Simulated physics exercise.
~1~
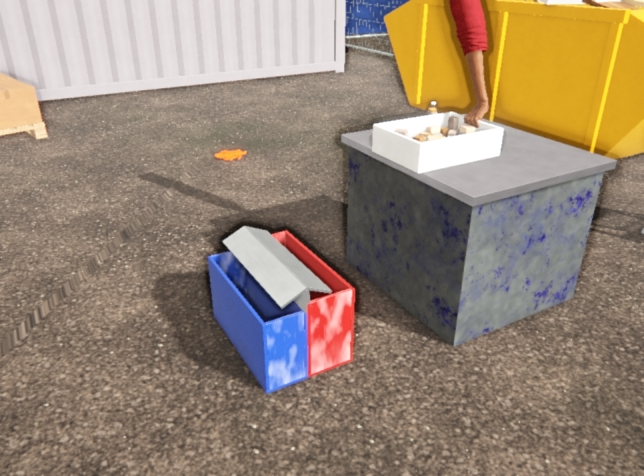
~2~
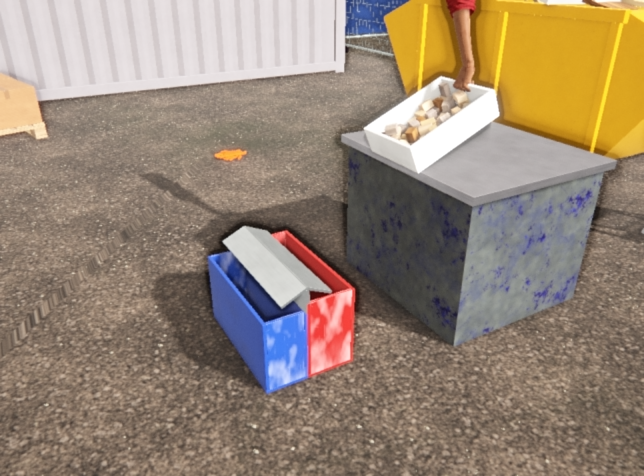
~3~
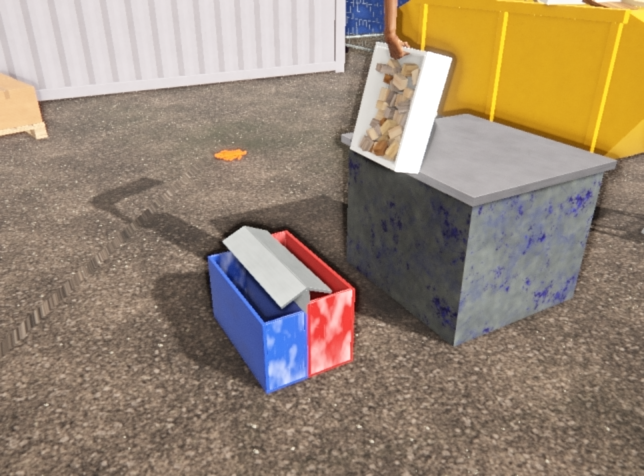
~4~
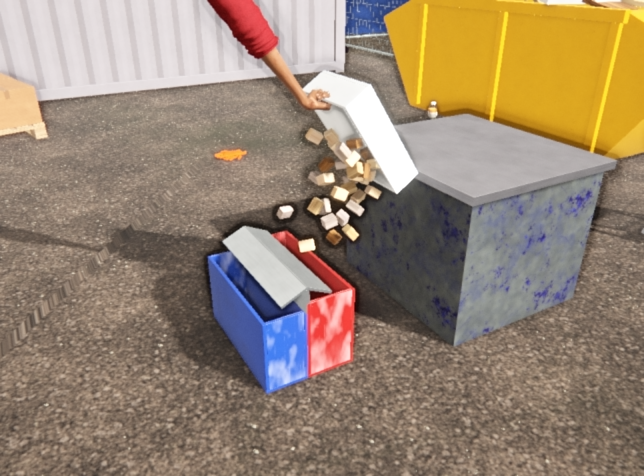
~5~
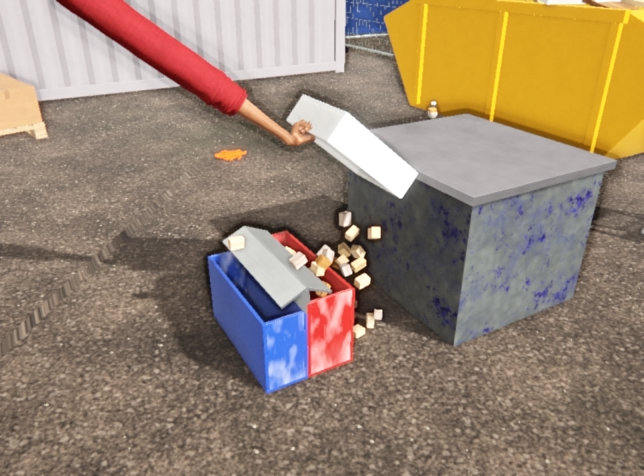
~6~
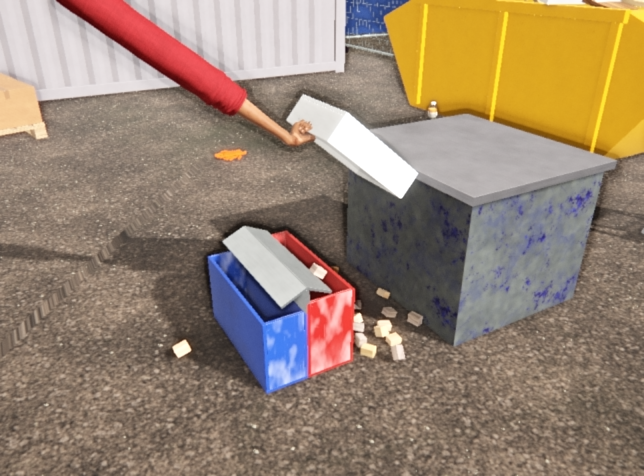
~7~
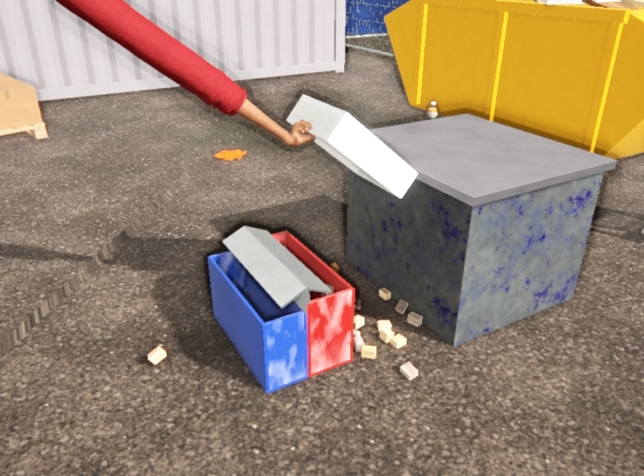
White crate tipped off a bench by a red-sleeved arm, spilling wooden blocks, some into a red tub, most onto the ground.
